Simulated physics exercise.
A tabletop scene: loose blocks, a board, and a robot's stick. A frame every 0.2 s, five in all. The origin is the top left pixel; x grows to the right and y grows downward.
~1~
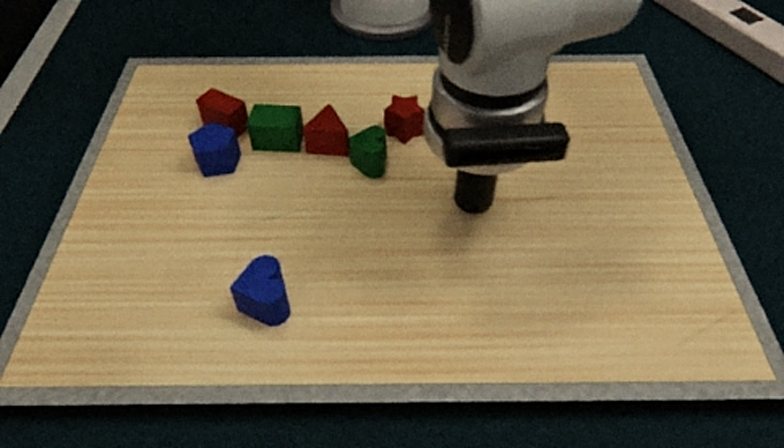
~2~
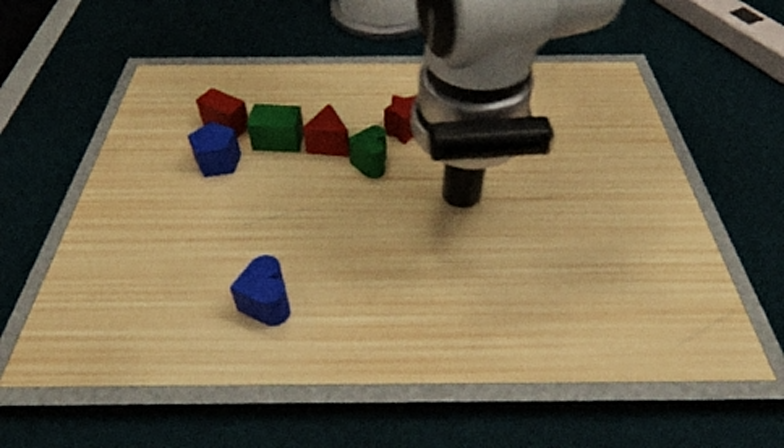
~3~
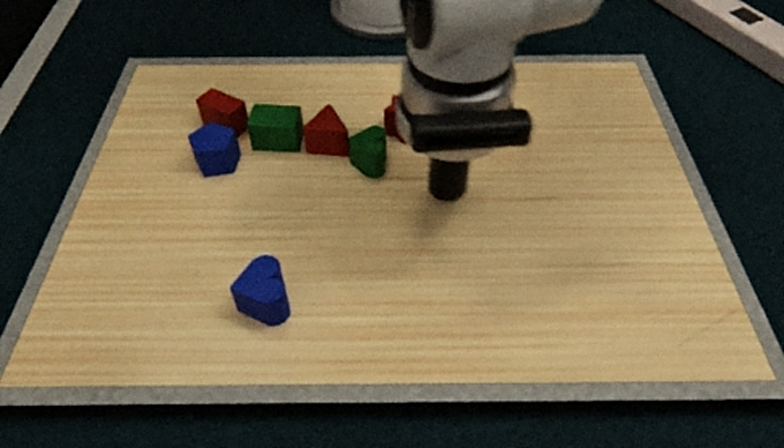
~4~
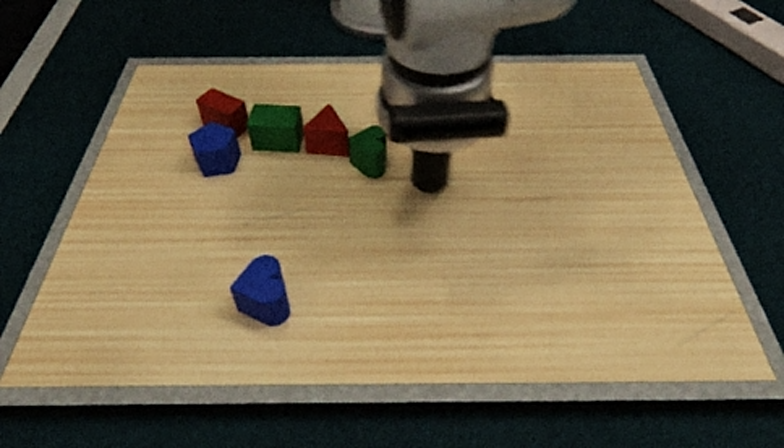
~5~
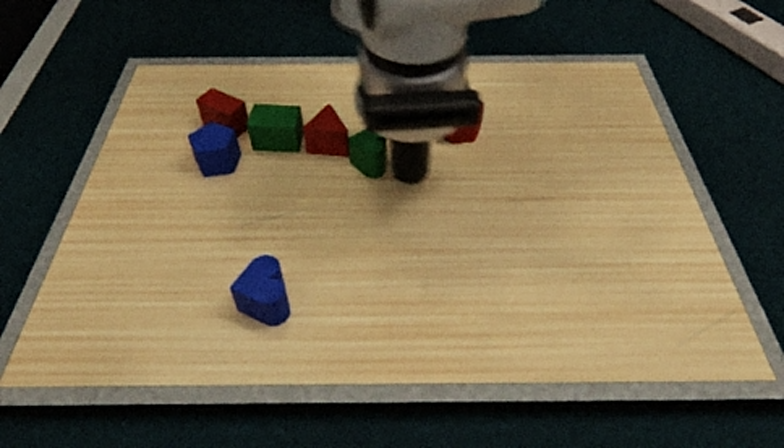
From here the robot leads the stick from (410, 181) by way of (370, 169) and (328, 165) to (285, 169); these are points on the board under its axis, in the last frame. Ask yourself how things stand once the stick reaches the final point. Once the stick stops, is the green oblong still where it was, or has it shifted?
It will remain on its spot.
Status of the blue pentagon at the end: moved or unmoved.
Left where it is.
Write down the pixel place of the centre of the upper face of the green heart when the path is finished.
Just about (336, 118).
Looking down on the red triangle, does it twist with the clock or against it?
Counterclockwise rotation.
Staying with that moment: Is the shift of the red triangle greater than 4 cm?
Final answer: No.
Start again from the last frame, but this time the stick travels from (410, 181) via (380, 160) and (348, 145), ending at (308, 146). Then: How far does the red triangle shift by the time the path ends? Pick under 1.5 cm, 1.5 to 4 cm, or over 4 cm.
Displaced more than 4 cm.
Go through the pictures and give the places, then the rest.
In the first picture, lower end of the stick (473, 200), tops of blocks, blue pentagon (211, 136), green oblong (274, 115), red triangle (327, 120), green heart (370, 138).
In the second picture, stick (462, 194), blocks as before.
In the third picture, stick (447, 188), blocks as before.
In the fourth picture, stick (430, 180), blocks as before.
In the fifth picture, stick (410, 171), blue pentagon (211, 136), green oblong (274, 115), red triangle (327, 120), green heart (370, 138).
What follows on the original path. One third of the way, stick (369, 159); red triangle (317, 111), turned 25° anticlockwise; green heart (349, 127), turned 45° clockwise.
Two thirds of the way, stick (327, 155); red triangle (315, 105), turned 50° anticlockwise; green heart (336, 118), turned 95° clockwise.
At the end, stick (284, 159); blue pentagon not moved; green oblong not moved; red triangle (315, 105), turned 50° anticlockwise; green heart (336, 118), turned 95° clockwise.
